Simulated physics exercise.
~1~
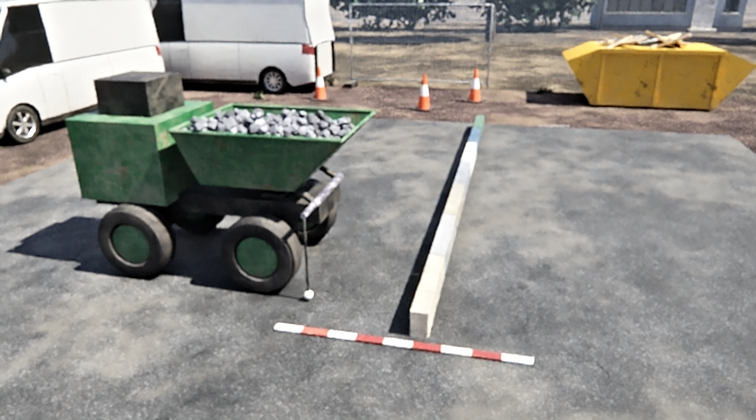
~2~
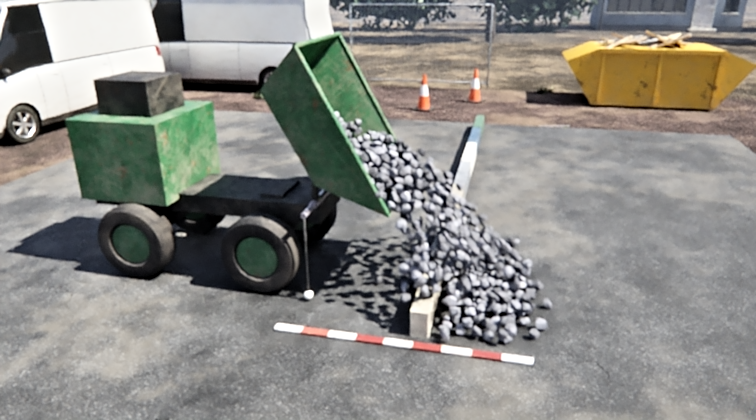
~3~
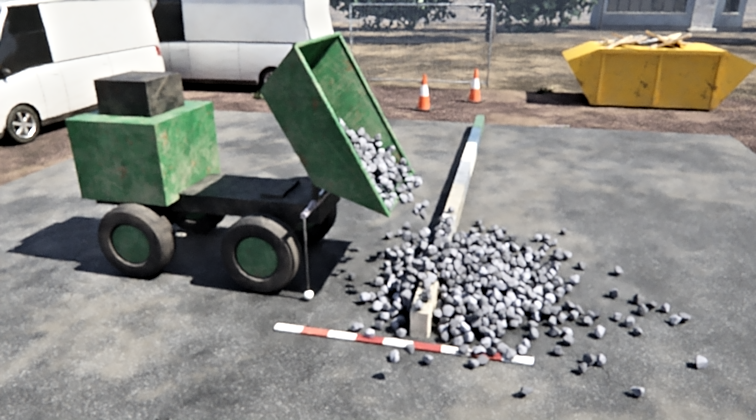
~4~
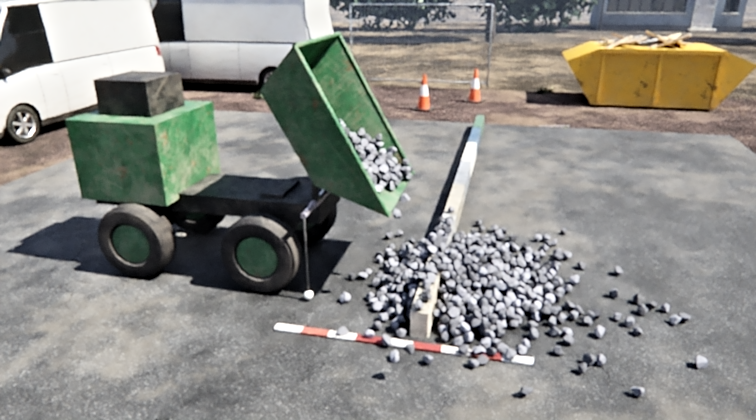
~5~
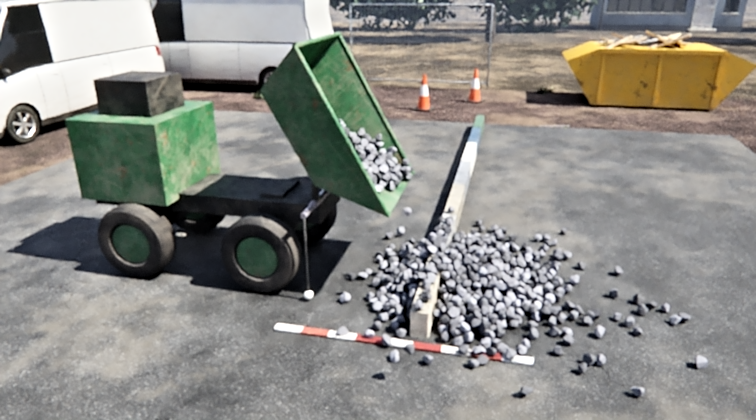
Green site dumper tipping its skip and spilling grey stones across a kerb, some staying in the raised skip.
